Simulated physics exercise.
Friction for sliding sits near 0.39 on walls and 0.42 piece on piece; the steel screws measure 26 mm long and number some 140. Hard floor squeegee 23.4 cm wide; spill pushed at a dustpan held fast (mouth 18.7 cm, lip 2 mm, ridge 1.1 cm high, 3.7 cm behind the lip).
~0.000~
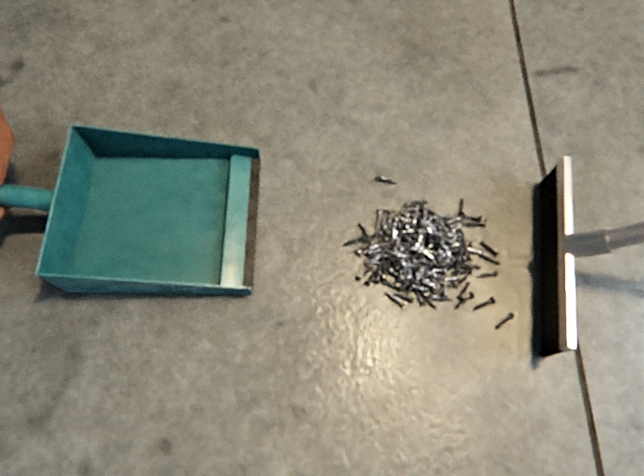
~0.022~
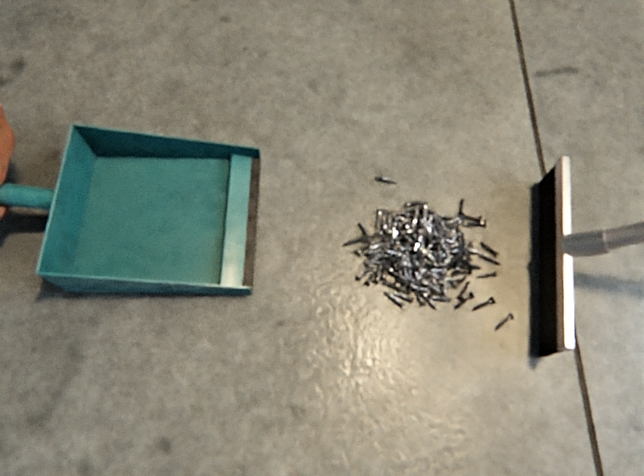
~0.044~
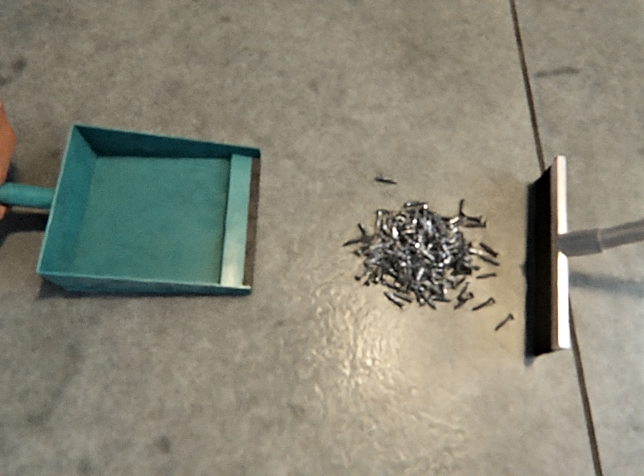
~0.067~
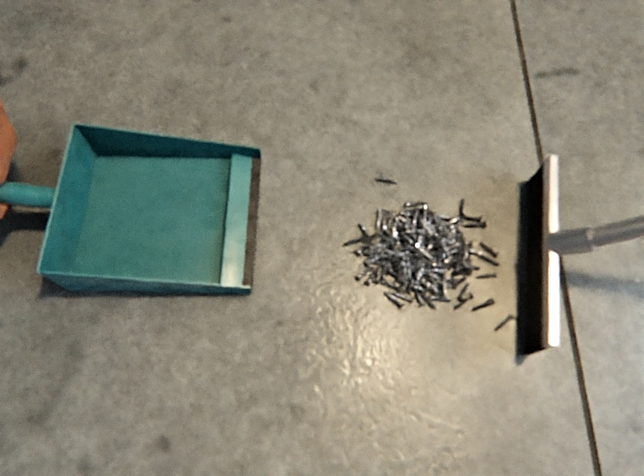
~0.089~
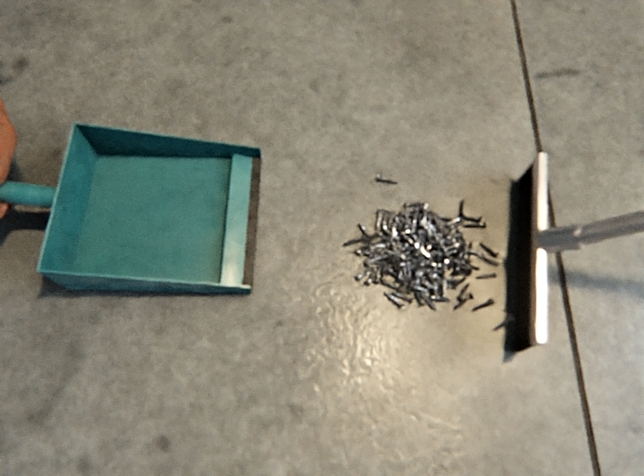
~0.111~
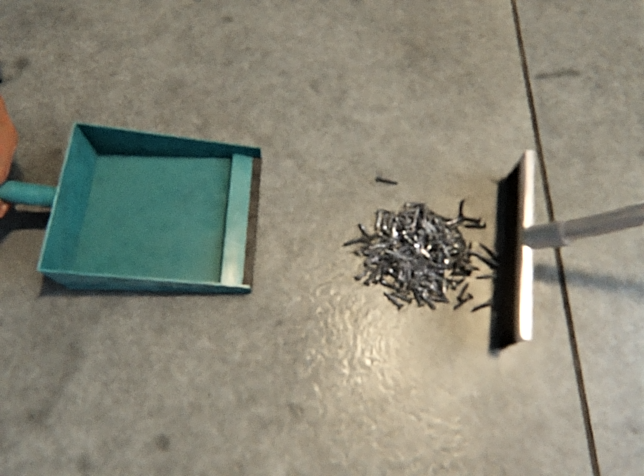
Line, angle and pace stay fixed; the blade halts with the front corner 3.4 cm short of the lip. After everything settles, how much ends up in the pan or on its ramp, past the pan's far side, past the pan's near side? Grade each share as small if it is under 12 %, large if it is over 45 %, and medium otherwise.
Pan: Medium; far side: Small; near side: Small.
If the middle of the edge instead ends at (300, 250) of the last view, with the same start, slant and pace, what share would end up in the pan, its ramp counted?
About 20 %.
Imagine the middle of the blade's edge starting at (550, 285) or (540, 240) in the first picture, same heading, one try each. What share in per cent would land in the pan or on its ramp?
Some 25 and 25 per cent.
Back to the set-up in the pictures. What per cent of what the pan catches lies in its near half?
Estimate: Close to 40 %.
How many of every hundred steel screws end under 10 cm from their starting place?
Around 0 percent.
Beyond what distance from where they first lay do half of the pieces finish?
I'd say near 22 cm.
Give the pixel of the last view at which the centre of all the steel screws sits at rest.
I'd say roughly (266, 212).
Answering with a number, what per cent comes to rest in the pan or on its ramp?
Close to 25 in a hundred end up there.
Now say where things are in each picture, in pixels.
The first frame shows blade from (566, 346) to (563, 164), moved 0.0 cm, 0 of the pieces shifted so far; middle of the pieces at (425, 254); pan at (154, 221).
The second frame shows blade from (564, 346) to (561, 164), moved 0.2 cm, 0 of the pieces shifted so far; middle of the pieces at (425, 254).
The third frame shows blade from (558, 345) to (557, 164), moved 0.7 cm, 0 of the pieces shifted so far; middle of the pieces at (425, 254).
The fourth frame shows blade from (549, 344) to (549, 162), moved 1.7 cm, 0 of the pieces shifted so far; middle of the pieces at (424, 255).
The fifth frame shows blade from (536, 341) to (539, 160), moved 3.0 cm, 0 of the pieces shifted so far; middle of the pieces at (424, 255).
The sixth frame shows blade from (521, 337) to (526, 158), moved 4.6 cm, 1 of the pieces shifted so far; middle of the pieces at (424, 255); pan at (155, 219). Its pace works out near 0.75 m/s, heading 14 degrees away from the viewer's side.
Then, at 0.30 s, middle of the blade 18 cm from the lip; 0 % over the lip, far side 0 %, near side 5 %.
After 0.42 s, middle of the blade 9 cm from the lip; 0 % over the lip, far side 5 %, near side 5 %.
After 0.67 s, middle of the blade 5 cm from the lip; 25 % over the lip, far side 5 %, near side 5 %.
At rest (1.4 s), pan 25 %, far side 5 %, near side 5 %, in front of the lip or behind the blade 65 %.
